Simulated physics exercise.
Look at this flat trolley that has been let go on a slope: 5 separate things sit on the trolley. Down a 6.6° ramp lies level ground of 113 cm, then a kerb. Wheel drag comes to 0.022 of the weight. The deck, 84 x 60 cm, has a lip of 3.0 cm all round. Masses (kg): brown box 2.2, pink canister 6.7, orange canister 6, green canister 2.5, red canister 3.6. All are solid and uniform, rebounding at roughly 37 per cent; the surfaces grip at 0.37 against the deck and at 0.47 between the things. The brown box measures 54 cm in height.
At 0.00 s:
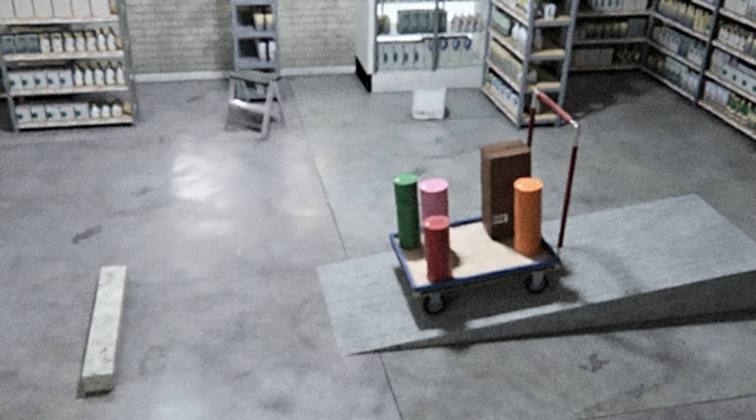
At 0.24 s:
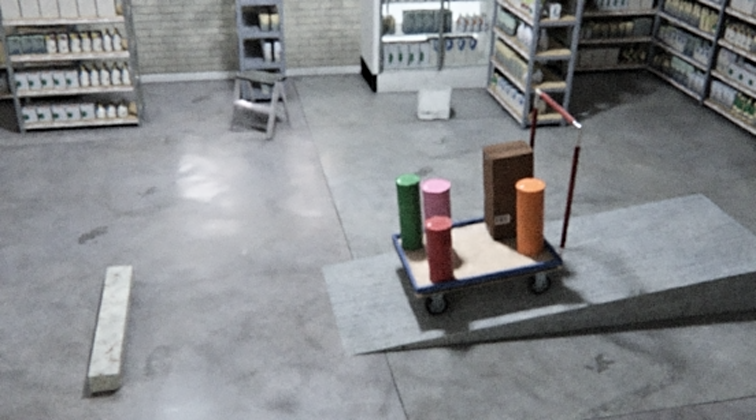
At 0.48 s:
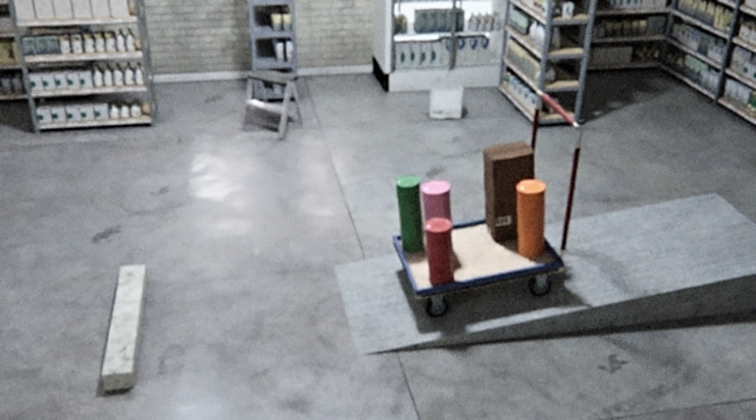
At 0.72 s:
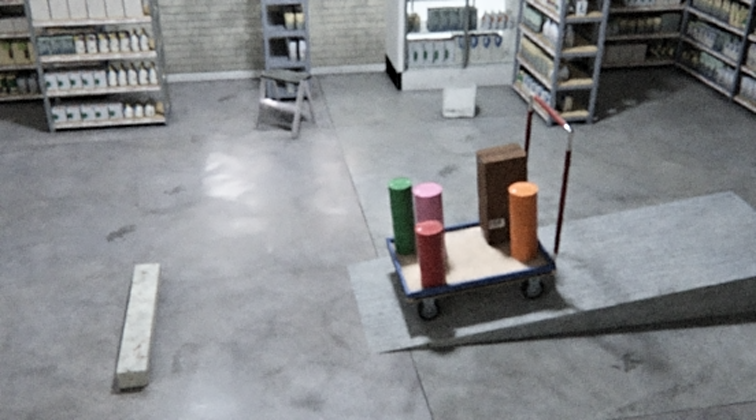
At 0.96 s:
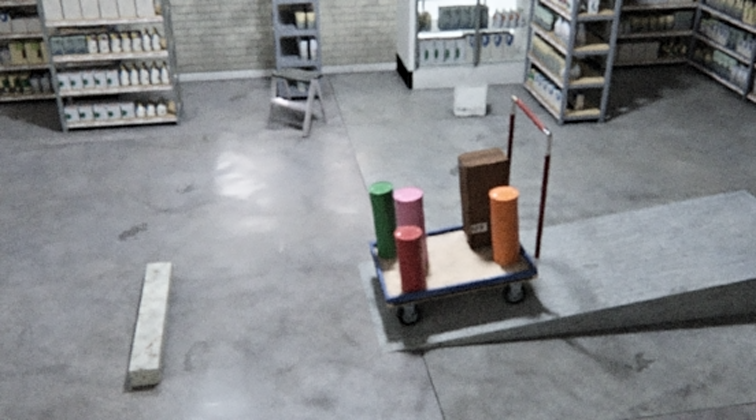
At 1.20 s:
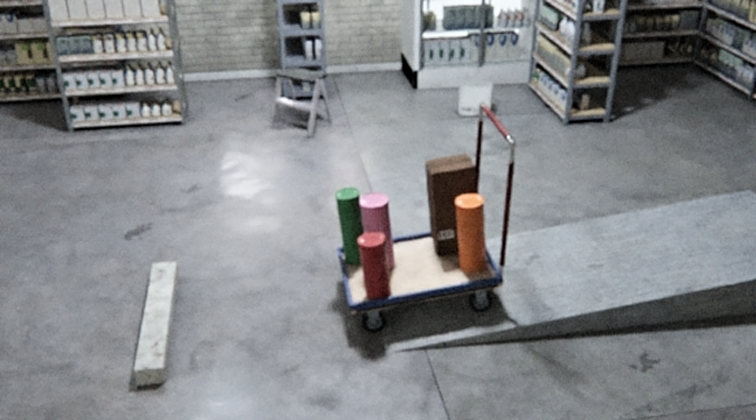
A grey ramp slopes down to the left across the concrete floor of a storeroom with stocked shelves along the back, seen from above. On it stands a blue-edged flat trolley with a red handle, carrying green, pink and red canisters at left, a brown box and an orange canister at right, while a pale kerb lies far left. The trolley rolls slowly, then faster, leftward down the ramp as the camera pans slightly left.
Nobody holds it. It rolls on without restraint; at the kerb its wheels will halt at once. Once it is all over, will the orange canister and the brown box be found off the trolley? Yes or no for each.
Orange canister: No, still on; brown box: No, still on.
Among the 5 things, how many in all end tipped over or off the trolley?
I count 2.
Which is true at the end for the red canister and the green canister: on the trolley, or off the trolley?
The red canister is kept in bounds, the green canister is not kept in bounds.
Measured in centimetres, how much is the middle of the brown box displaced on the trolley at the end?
It ends up around 14 cm from its start.
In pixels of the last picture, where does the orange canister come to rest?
End position: Roughly (267, 262).
After 2.00 s, kerb 9 cm ahead.
After 2.30 s, trolley at the kerb; orange canister 5° off its base near (264, 261); brown box moved 13 cm near (254, 231); green canister 27° off its base.
After 2.70 s, trolley at the kerb; pink canister and green canister now off the trolley; orange canister 6° off its base near (263, 261); brown box moved 14 cm near (252, 231).
After 3.10 s, trolley at the kerb; brown box moved 14 cm near (252, 231); orange canister moved 11 cm near (268, 262); red canister 3° off its base.
In the end (4.6 s), off the trolley, pink canister and green canister; not toppled but over 10 cm from the start, brown box and orange canister; red canister under 10 cm from the start. At the end, from the last picture's camera, orange canister near (267, 262), brown box near (252, 231).
